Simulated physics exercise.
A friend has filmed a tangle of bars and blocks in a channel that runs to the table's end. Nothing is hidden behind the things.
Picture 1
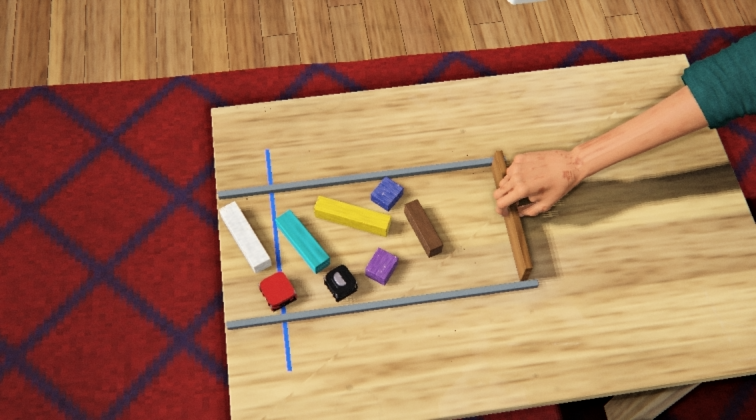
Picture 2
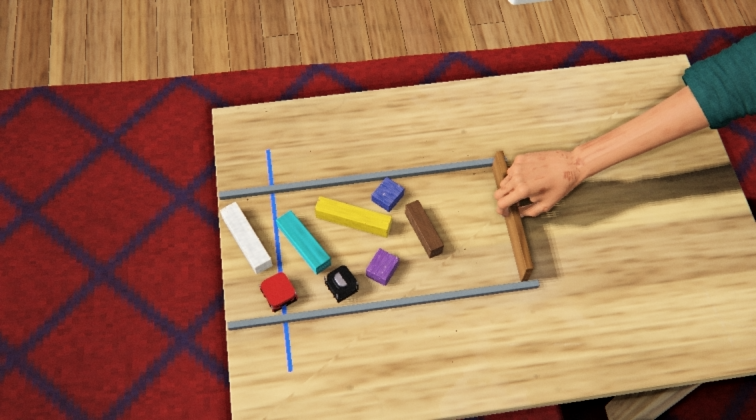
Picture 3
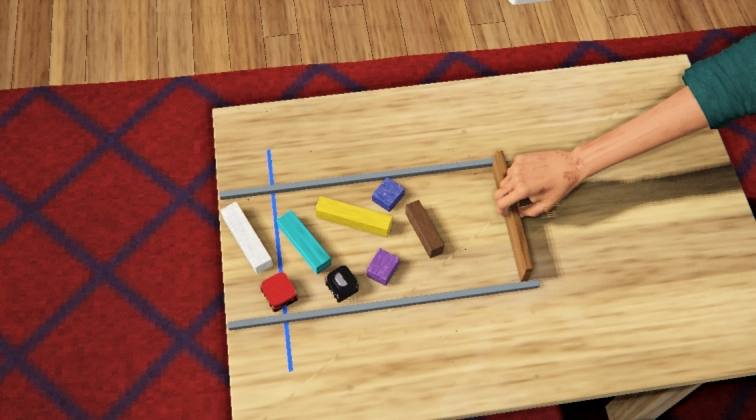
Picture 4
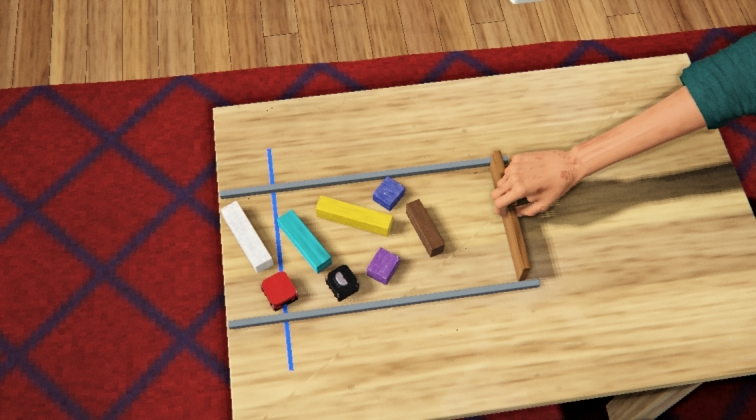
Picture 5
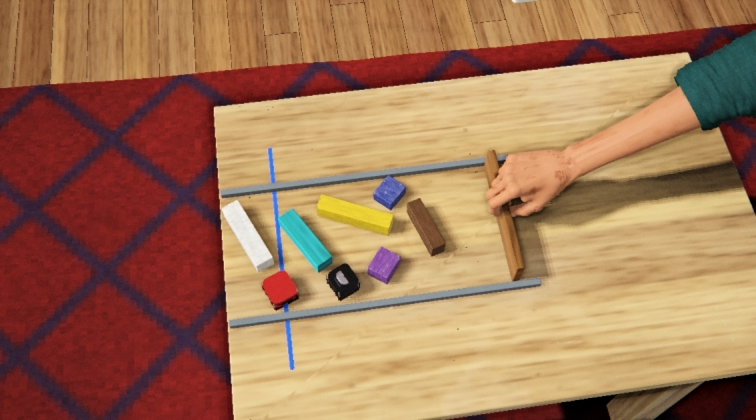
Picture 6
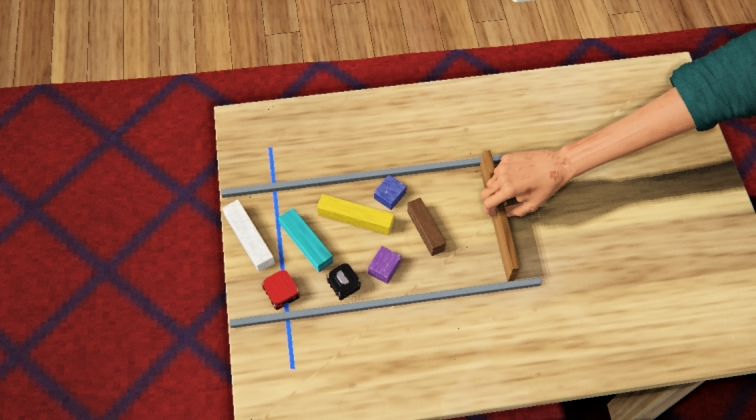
A hand shifts a wooden board slightly left behind colorful bars and blocks that stay still.
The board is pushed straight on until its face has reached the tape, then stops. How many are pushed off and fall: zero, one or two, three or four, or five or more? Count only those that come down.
The number that fall off is one or two.
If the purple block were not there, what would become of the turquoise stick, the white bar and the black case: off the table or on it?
The turquoise stick does not fall, the white bar falls, the black case is kept.
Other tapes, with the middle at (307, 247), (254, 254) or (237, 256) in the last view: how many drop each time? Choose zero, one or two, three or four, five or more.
The falls would be no fall at all; 5 or more; more than four.
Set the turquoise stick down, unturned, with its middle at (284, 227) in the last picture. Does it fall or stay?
Then it is kept.
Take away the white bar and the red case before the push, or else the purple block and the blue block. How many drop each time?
It would be 0 and 1.
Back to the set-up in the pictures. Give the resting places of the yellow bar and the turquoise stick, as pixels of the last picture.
Near (243, 225) and (238, 255).
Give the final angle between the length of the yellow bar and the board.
About 20°.
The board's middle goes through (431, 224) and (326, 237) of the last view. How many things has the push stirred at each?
The counts are 1 and 7.
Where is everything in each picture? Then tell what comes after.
White bar (245, 237); red case (278, 292); turquoise stick (303, 242); board (511, 215); tape (278, 252), in the first frame.
Red case (279, 292); blue block (388, 195), in the second frame.
Turquoise stick (304, 242); yellow bar (354, 217), in the third frame.
White bar (247, 237); purple block (383, 266), in the fourth frame.
Red case (280, 290); brown bar (426, 227), in the fifth frame.
White bar (248, 235); red case (281, 290); turquoise stick (306, 240); board (499, 215); tape (281, 251), in the sixth frame.
Early on, none off yet; white bar at rest near (248, 235); red case at rest near (281, 290); turquoise stick at rest near (306, 240).
A while later, none off yet; white bar moving near (242, 237); red case travelled about its own width near (259, 291); turquoise stick travelled a little near (272, 250).
Finally, the number that fall off is one or two; lost, red case and white bar.
